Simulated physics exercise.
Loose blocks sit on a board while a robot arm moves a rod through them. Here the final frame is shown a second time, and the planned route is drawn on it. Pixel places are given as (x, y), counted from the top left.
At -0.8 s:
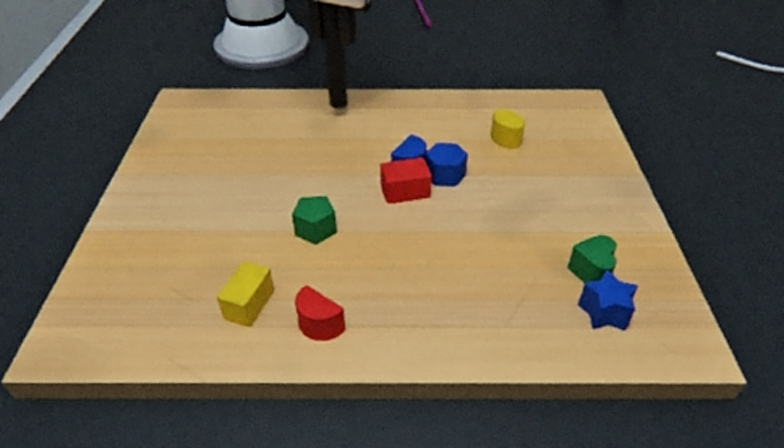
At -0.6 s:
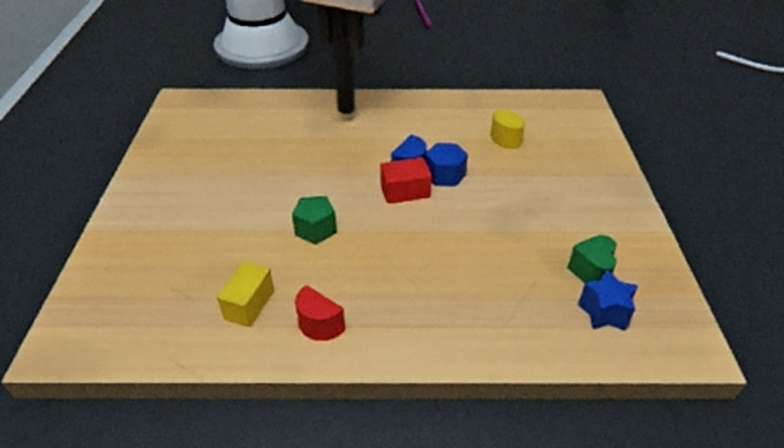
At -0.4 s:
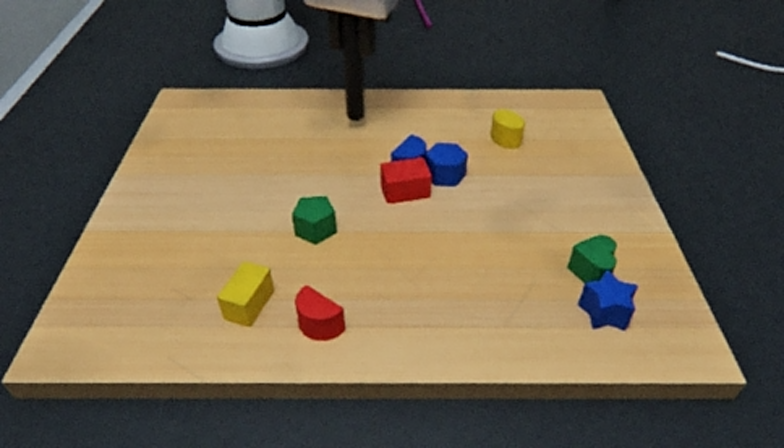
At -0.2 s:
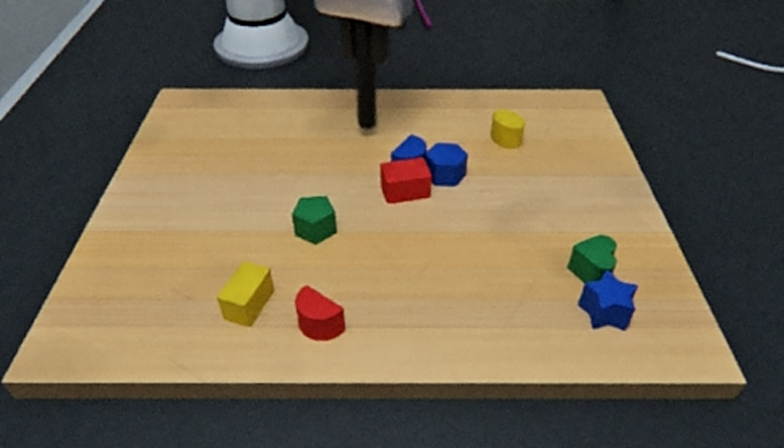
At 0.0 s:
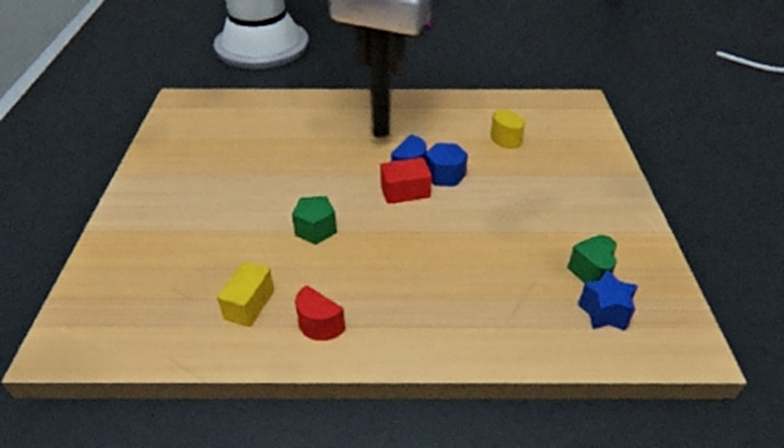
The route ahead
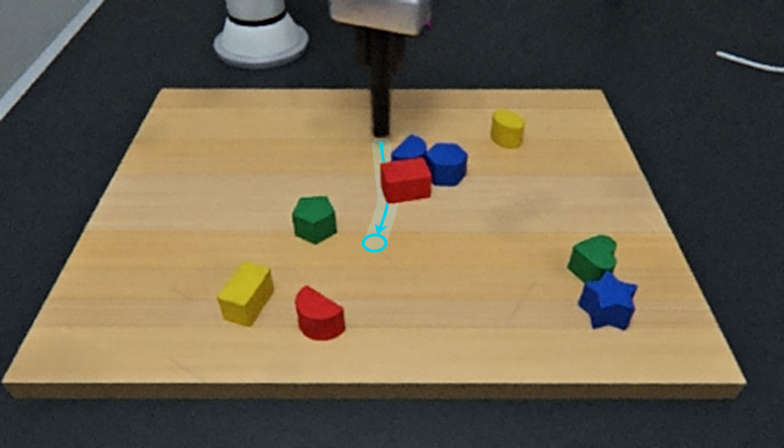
On a wooden board scattered with red, blue, green and yellow blocks, a robot arm moved its dark rod a short way right and toward the viewer, nearing a blue block without shifting any.
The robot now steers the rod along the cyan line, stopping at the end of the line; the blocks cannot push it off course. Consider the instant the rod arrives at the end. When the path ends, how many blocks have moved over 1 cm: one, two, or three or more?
Once the path ends, one block will have shifted.
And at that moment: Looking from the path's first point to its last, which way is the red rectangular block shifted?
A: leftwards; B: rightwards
I choose A.
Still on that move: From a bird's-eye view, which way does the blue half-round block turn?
Direction: Anticlockwise.
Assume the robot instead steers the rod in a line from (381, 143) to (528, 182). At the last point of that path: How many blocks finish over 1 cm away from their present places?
There will be one block that moves more than 1 cm.
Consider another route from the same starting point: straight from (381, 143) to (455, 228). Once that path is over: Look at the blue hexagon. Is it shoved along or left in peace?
It ends up somewhere else.
The drawn path runs from (381, 143) by way of (387, 188) to (375, 243).
What follows on the original path. One third of the way, rod (385, 163); nothing pushed yet.
Two thirds of the way, rod (387, 197); red rectangular block (417, 183), turned 60° anticlockwise.
At the end, rod (374, 233); red rectangular block (417, 184), turned 65° anticlockwise; blue half-round block not moved.
